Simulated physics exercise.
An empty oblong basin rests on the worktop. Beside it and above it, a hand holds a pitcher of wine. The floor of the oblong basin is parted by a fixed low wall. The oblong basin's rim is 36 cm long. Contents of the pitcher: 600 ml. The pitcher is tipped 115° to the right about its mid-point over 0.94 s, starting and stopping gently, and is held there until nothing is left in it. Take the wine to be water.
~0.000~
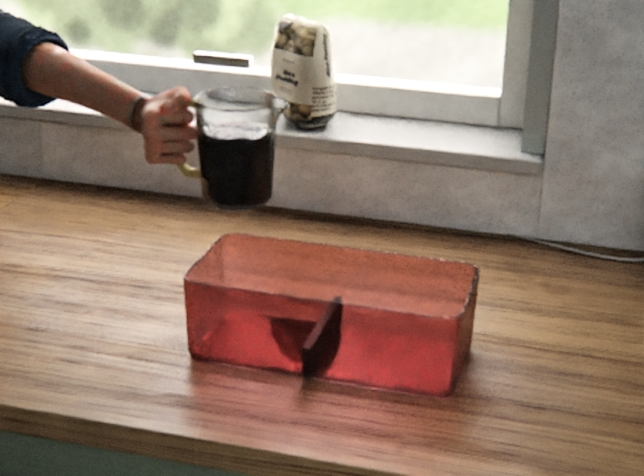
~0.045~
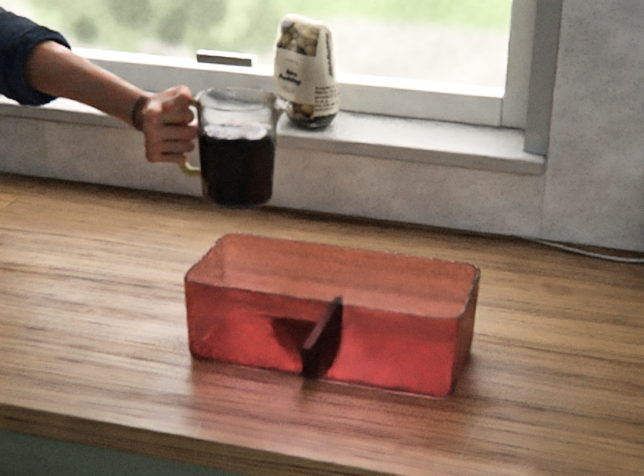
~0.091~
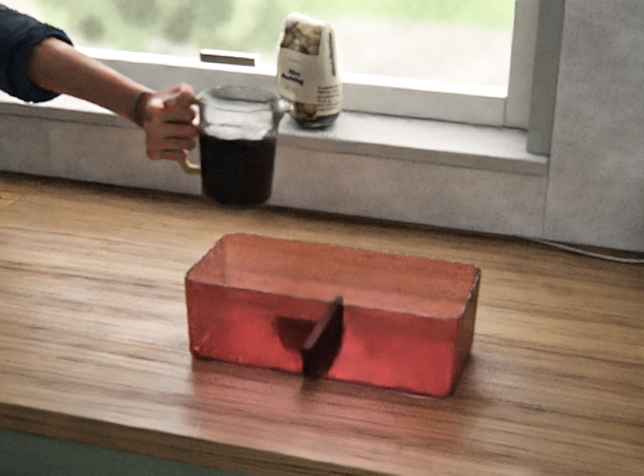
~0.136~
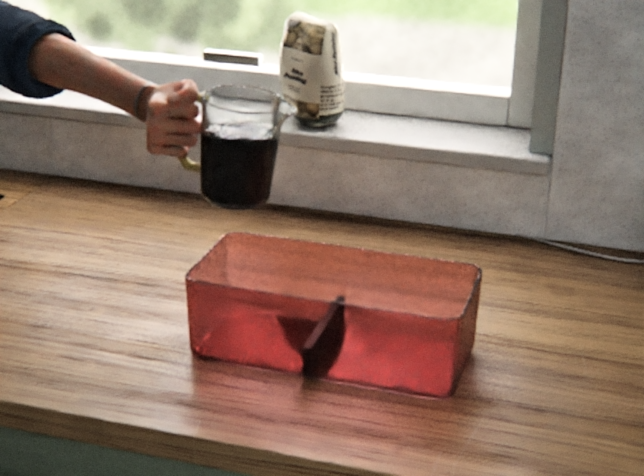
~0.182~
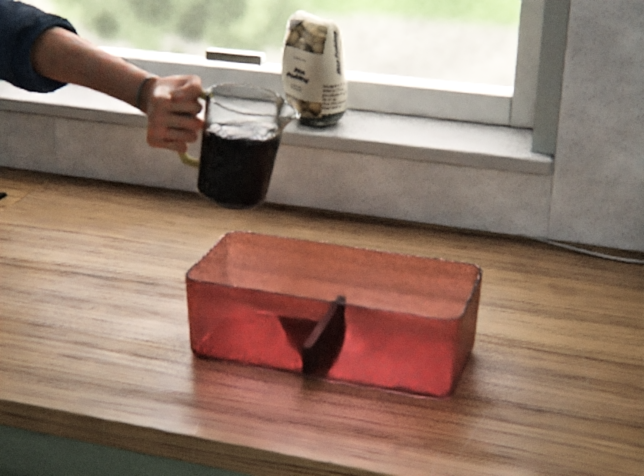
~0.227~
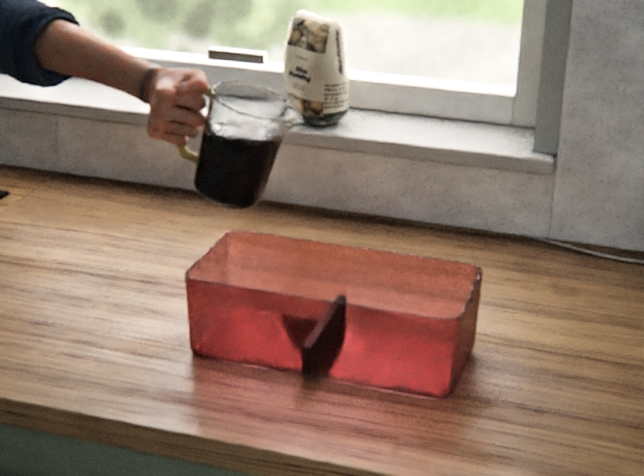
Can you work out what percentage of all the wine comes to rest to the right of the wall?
I would put it at 70 per cent.
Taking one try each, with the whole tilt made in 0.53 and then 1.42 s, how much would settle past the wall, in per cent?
Roughly 60 per cent the first time and 75 per cent the second.
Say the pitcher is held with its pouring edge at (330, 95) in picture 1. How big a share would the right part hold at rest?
Then I'd expect something near 85 per cent.
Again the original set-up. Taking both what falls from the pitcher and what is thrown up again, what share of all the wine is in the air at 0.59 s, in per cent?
It comes to about 14 percent.
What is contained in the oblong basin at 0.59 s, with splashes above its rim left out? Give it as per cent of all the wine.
Roughly 1 per cent.
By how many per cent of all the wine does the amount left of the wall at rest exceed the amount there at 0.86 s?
It comes to about 20 per cent.
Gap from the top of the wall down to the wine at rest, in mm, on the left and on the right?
About 34 mm on the left, about 26 mm on the right.
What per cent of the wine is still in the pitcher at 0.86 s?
Around 20 in a hundred is still there.
After 0.59 s the tilt is 80° and 85 per cent is still to pour, 0 is left of the wall and 1 right of it.
After 0.86 s the tilt is 113° and 20 per cent is still to pour, 8 is left of the wall and 50 right of it.
After 1.14 s the tilt is 115° and 0 per cent is still to pour, 27 is left of the wall and 70 right of it.
After 1.44 s the tilt is 115° and 0 per cent is still to pour, 28 is left of the wall and 70 right of it.
In the end 28 per cent lies left of the wall, 70 right of it and 1 outside.
